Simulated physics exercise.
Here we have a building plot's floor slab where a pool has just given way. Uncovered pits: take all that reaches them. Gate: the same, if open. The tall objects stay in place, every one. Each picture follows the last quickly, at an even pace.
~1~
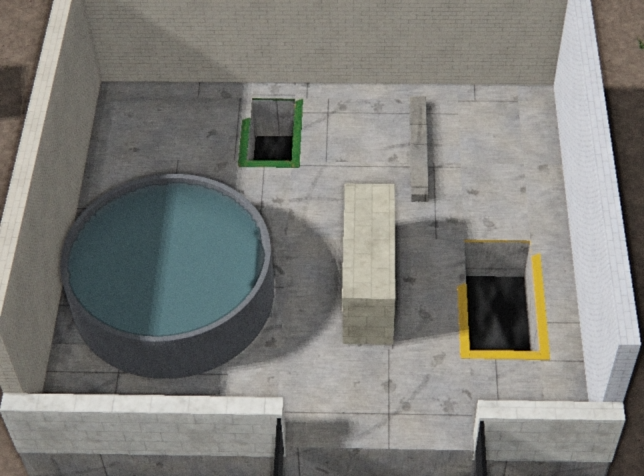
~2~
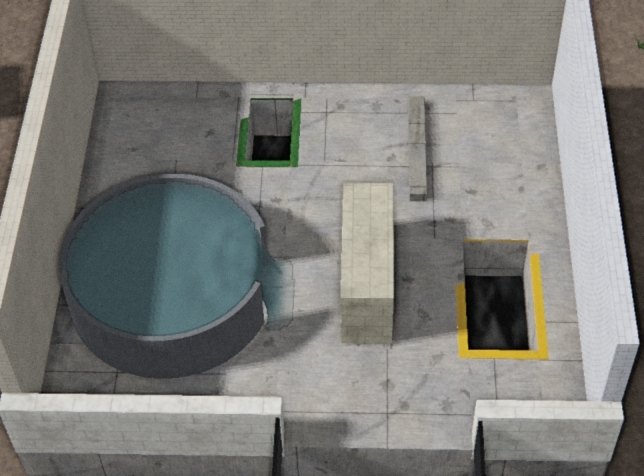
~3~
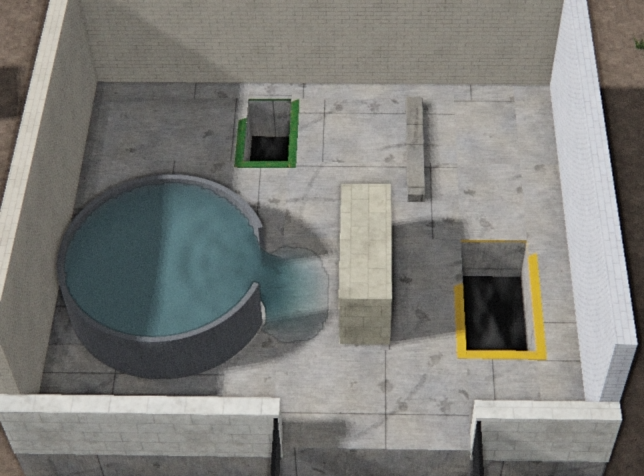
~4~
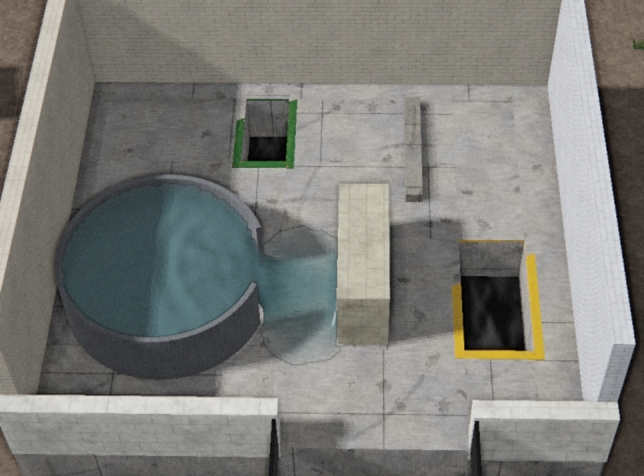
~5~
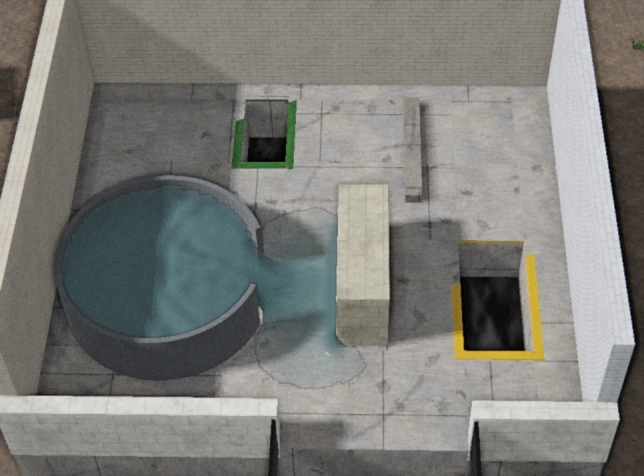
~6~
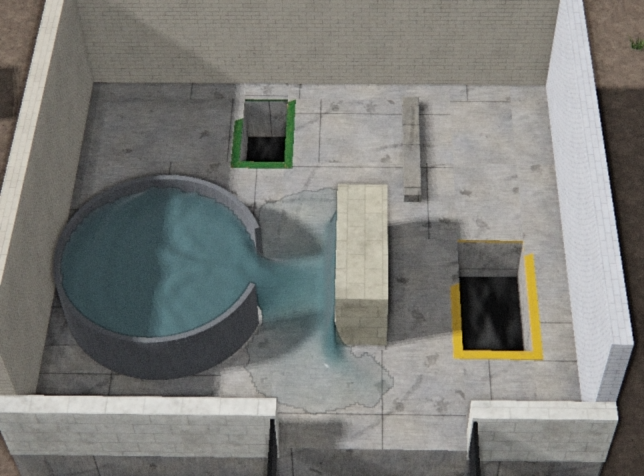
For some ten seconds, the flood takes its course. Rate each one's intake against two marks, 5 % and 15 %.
Ratings: Gate - above the 15 % mark; green pit - above the 15 % mark; yellow pit - below the 5 % mark.
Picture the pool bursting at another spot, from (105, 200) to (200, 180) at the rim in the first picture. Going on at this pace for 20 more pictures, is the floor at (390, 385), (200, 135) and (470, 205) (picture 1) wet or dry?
The first would be still unwetted, the second drenched and the third still unwetted.
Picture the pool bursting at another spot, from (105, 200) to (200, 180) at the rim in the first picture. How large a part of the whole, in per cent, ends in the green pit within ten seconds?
Green takes 55 in a hundred.
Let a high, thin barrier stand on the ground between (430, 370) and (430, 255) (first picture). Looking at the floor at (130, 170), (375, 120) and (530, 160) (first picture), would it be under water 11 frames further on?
Spared; swamped; spared.
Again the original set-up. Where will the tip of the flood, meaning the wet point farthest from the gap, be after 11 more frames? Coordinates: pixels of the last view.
About at (427, 93).
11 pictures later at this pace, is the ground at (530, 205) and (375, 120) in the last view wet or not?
High and dry, then submerged.
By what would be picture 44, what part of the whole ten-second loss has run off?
Around 65 percent.
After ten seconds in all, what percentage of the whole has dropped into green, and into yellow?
Shares, in order: 20 % and 2 %.
A moment on, water covers 25 % of the floor; the gate 1 %, the green pit 0 %, the yellow pit 0 %.
Next, water covers 40 % of the floor; the gate 6 %, the green pit 2 %, the yellow pit 0 %.
Then, water covers 60 % of the floor; the gate 12 %, the green pit 6 %, the yellow pit 0 %.
Later, water covers 75 % of the floor; the gate 20 %, the green pit 12 %, the yellow pit 0 %.
In the end, water covers 80 % of the floor; the gate 27 %, the green pit 19 %, the yellow pit 2 %.
